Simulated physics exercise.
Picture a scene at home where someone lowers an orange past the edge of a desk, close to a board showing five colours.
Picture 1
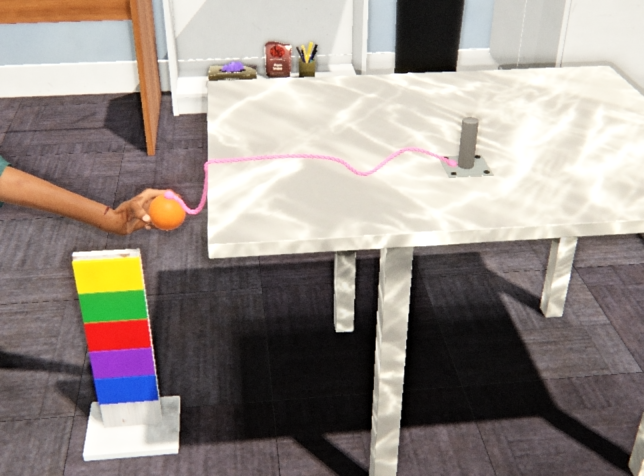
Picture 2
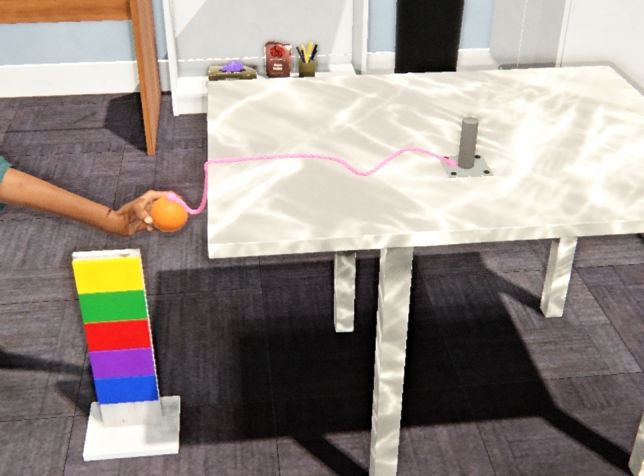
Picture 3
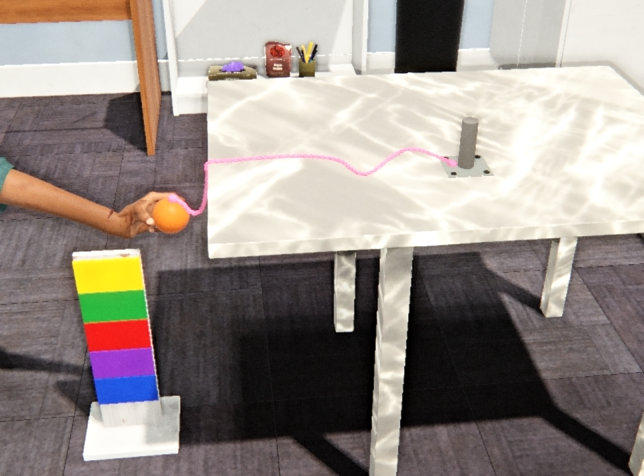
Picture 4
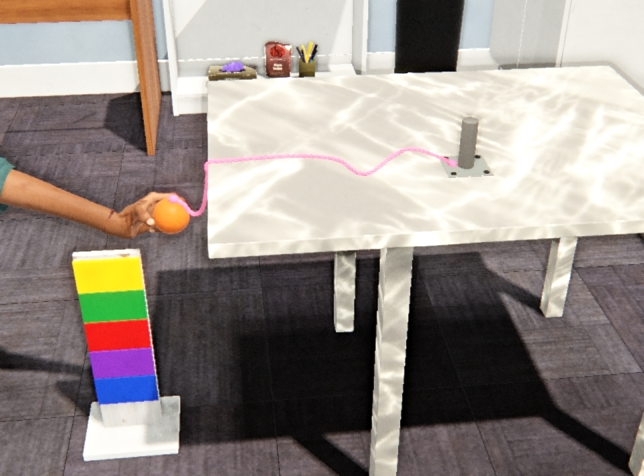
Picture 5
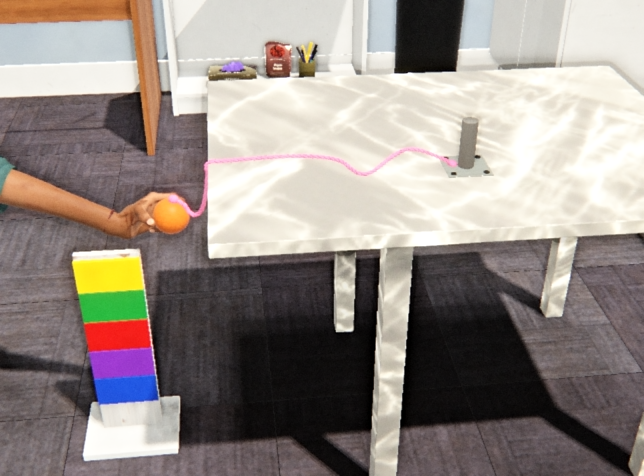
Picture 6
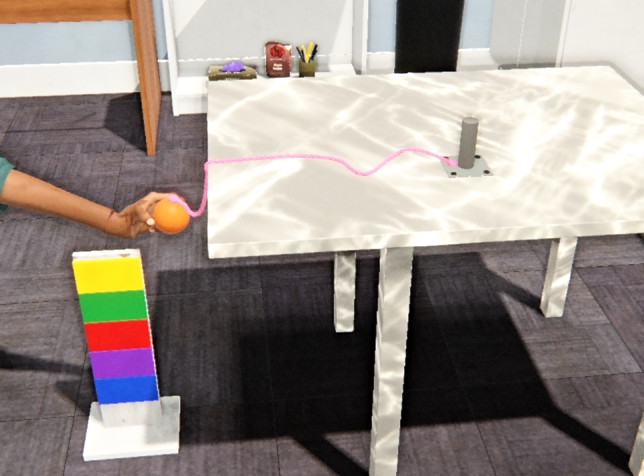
The clip shows a hand holding an orange ball beside a white table, above and right of a five-coloured board, with a pink cord running to a grey post on the tabletop; the ball shifts very slightly, then everything stays still.
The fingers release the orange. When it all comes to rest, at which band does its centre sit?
At green.
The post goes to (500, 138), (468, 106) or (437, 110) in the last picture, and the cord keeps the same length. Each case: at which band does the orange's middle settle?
Yellow; yellow; green.
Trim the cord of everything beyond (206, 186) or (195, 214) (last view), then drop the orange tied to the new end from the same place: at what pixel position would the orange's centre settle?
In that order: (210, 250) and (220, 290).
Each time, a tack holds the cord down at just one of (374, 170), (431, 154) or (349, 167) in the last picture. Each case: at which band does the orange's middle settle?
First try yellow, second try green, third try yellow.
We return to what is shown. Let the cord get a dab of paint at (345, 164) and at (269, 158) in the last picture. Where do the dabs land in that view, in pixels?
One finishes at (291, 171) and the other at (209, 177).
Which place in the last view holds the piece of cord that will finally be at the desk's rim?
That spot is near (269, 158).
Soon after, orange near (214, 287); level with yellow.
Then, orange near (235, 320); level with green.
At rest, orange near (214, 322); level with green. Its middle rests at the green band.
